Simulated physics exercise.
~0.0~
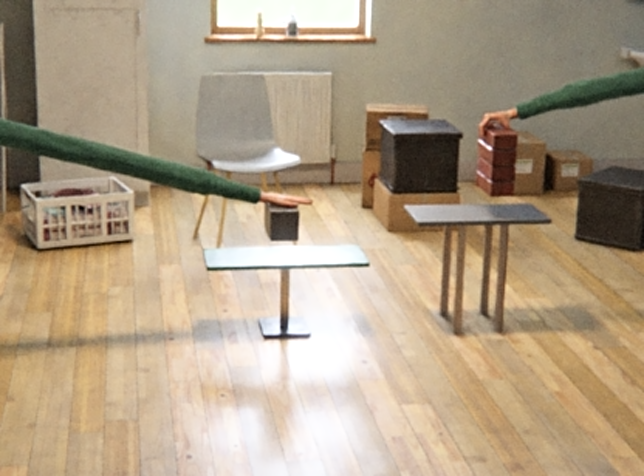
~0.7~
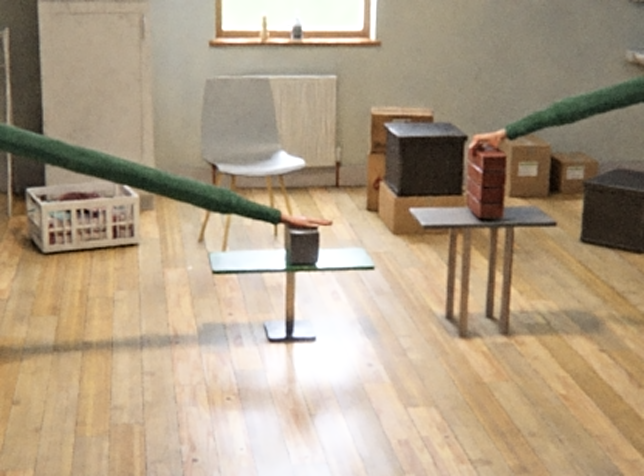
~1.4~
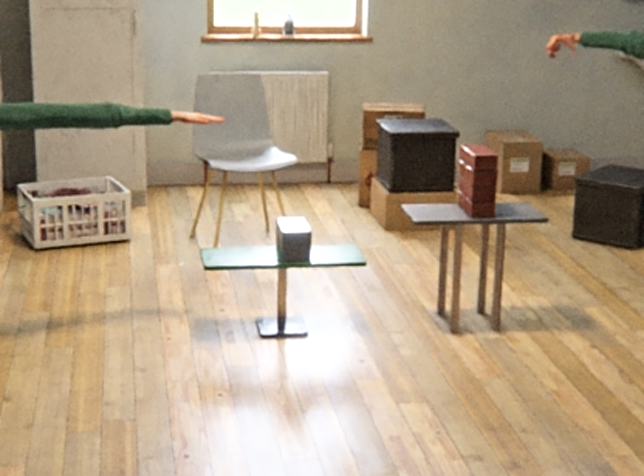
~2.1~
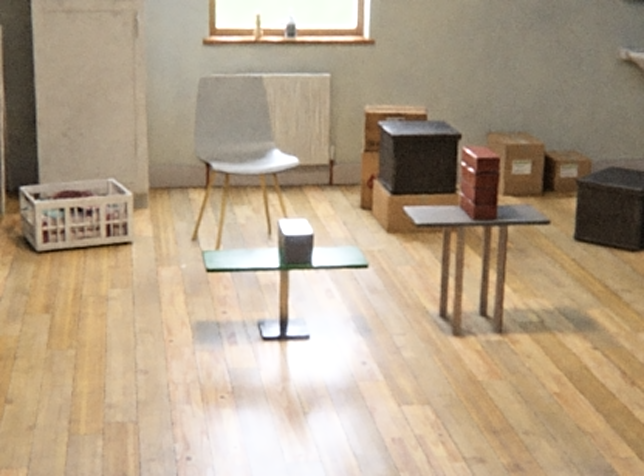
Two green-sleeved arms reach in from opposite sides of a bright room with a wooden floor, seen from slightly above by a gently swaying camera. The left hand holds a small dark grey block over a green side table on a single leg, while the right grips a stack of red bricks near a grey small table. A pale chair, a white crate and several boxes stand behind. The hands set the block and the bricks down on the tabletops, then let go and draw back out of view. Both tables stay upright and level, their loads resting on top.
